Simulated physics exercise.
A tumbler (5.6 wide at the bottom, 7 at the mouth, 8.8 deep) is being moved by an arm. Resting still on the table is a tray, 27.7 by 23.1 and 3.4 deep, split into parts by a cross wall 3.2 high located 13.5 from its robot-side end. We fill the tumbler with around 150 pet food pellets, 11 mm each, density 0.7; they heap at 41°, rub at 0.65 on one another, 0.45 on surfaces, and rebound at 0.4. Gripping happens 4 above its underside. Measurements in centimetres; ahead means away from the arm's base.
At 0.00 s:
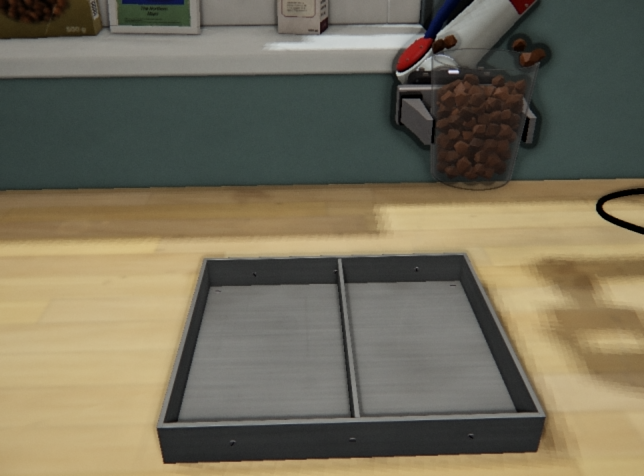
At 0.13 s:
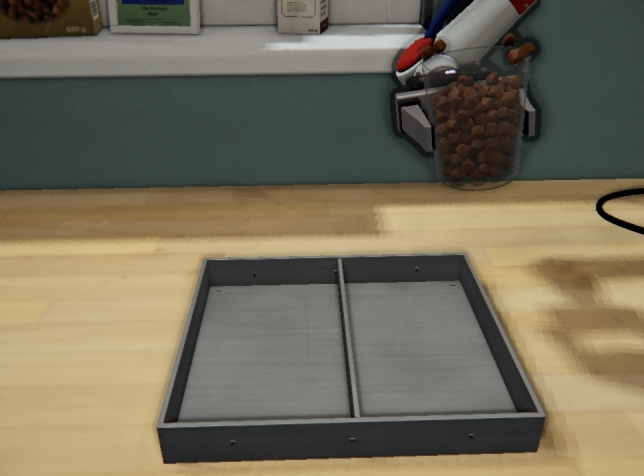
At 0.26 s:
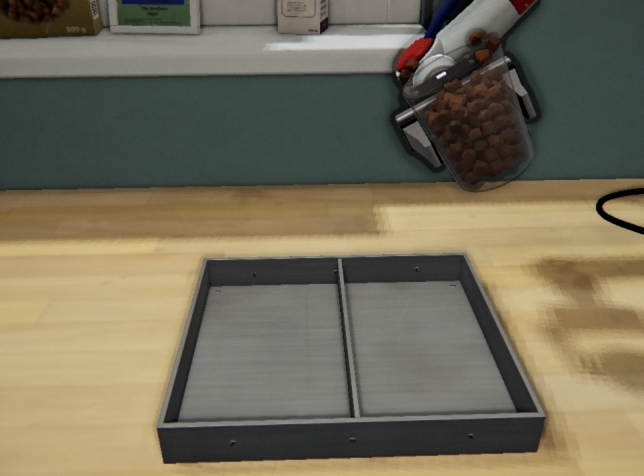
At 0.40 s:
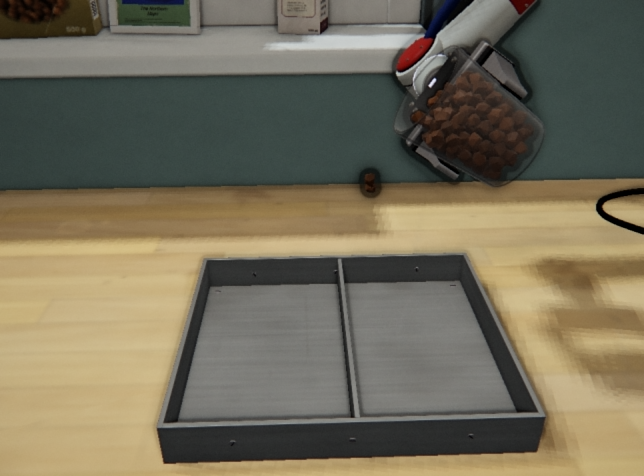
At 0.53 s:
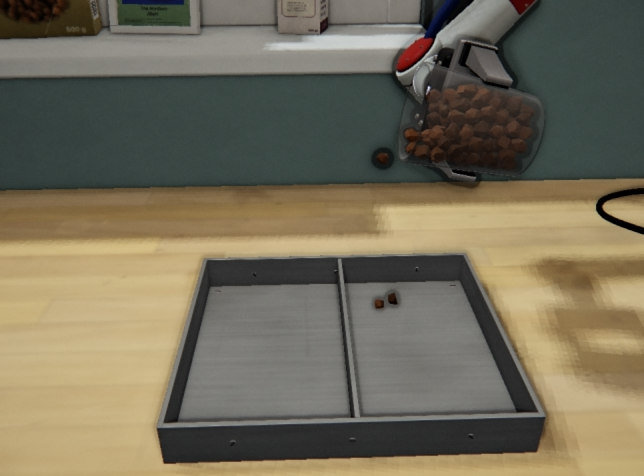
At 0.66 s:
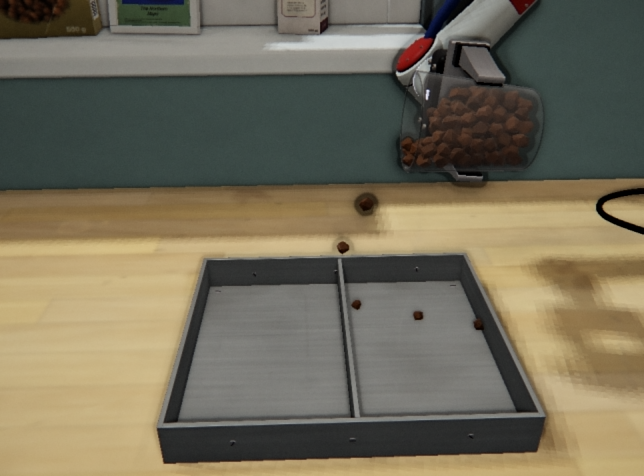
A robot arm tilting a clear tumbler of brown pellets leftward above a divided grey tray, a few pellets dropping out.
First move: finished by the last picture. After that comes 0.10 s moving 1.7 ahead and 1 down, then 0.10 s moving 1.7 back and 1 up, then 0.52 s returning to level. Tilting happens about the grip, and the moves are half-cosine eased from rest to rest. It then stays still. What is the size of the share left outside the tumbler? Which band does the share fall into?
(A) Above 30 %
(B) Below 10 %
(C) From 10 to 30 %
The answer is C.
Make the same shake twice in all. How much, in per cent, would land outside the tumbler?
About 25 %.
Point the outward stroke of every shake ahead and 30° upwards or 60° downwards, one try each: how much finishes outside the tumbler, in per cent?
I'd say close to 30 percent for the first and close to 5 percent for the second.
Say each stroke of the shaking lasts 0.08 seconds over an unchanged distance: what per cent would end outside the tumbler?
Estimate: Near 25 per cent.
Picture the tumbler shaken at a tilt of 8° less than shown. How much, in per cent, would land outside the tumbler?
Estimate: Close to 5 per cent.
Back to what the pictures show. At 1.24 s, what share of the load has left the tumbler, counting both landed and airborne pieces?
I'd say some 15 percent by then.
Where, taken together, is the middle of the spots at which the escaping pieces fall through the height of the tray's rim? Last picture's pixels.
Near (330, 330).
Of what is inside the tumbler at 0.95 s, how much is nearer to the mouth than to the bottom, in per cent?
50 per cent.
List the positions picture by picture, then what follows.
In the first picture, tumbler middle at (477, 121), level; upper third of the load around (479, 96), from x 440 to 540, top at y 40; 149 in the tumbler.
In the second picture, tumbler middle at (476, 122), tilted 8° forward; upper third of the load around (481, 96), from x 430 to 525, top at y 40.
In the third picture, tumbler middle at (474, 122), tilted 29° forward; upper third of the load around (477, 100), from x 405 to 520, top at y 40.
In the fourth picture, tumbler middle at (472, 124), tilted 56° forward; upper third of the load around (468, 103), from x 370 to 525, top at y 80; 147 in the tumbler, 2 in flight or on a rim.
In the fifth picture, tumbler middle at (471, 126), tilted 77° forward; upper third of the load around (475, 107), from x 380 to 525, top at y 90; 146 in the tumbler, 2 in the robot-side part, 1 in flight or on a rim.
In the sixth picture, tumbler middle at (471, 126), tilted 85° forward; upper third of the load around (482, 108), from x 345 to 525, top at y 95; 144 in the tumbler, 3 in the robot-side part, 2 in flight or on a rim.
After 0.95 s, tilted 79° forward, highest piece 23 above the table; 127 in the tumbler, 4 in the robot-side part, 3 in the far-side part, 15 in flight or on a rim.
After 1.24 s, tilted 15° forward, highest piece 27 above the table; 124 in the tumbler, 16 in the far-side part, 9 in the robot-side part.
After 1.58 s, level, highest piece 26 above the table; 124 in the tumbler, 16 in the far-side part, 9 in the robot-side part.
After 2.63 s, level, highest piece 26 above the table; 124 in the tumbler, 16 in the far-side part, 9 in the robot-side part.
At rest, 124 in the tumbler, 16 in the far-side part, 9 in the robot-side part. That is 17 % outside the tumbler.
